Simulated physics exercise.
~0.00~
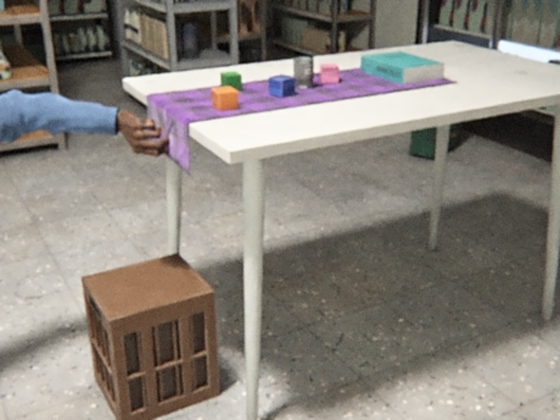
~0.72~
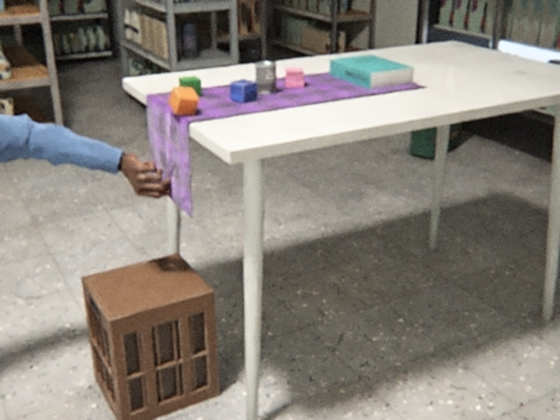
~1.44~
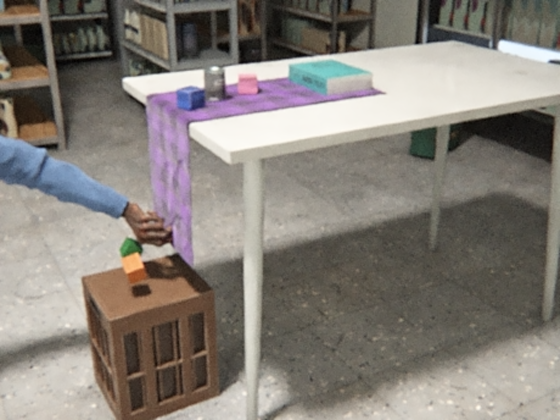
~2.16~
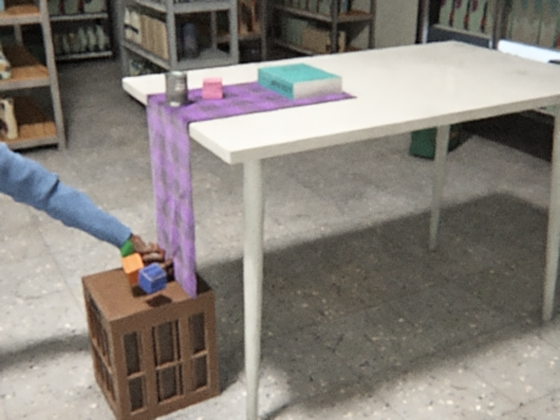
A purple runner slid leftward off a white table as a hand pulled its hanging end down, and the orange and green cubes dropped onto the brown crate, then the blue one, leaving the can, pink block and teal book still on top.
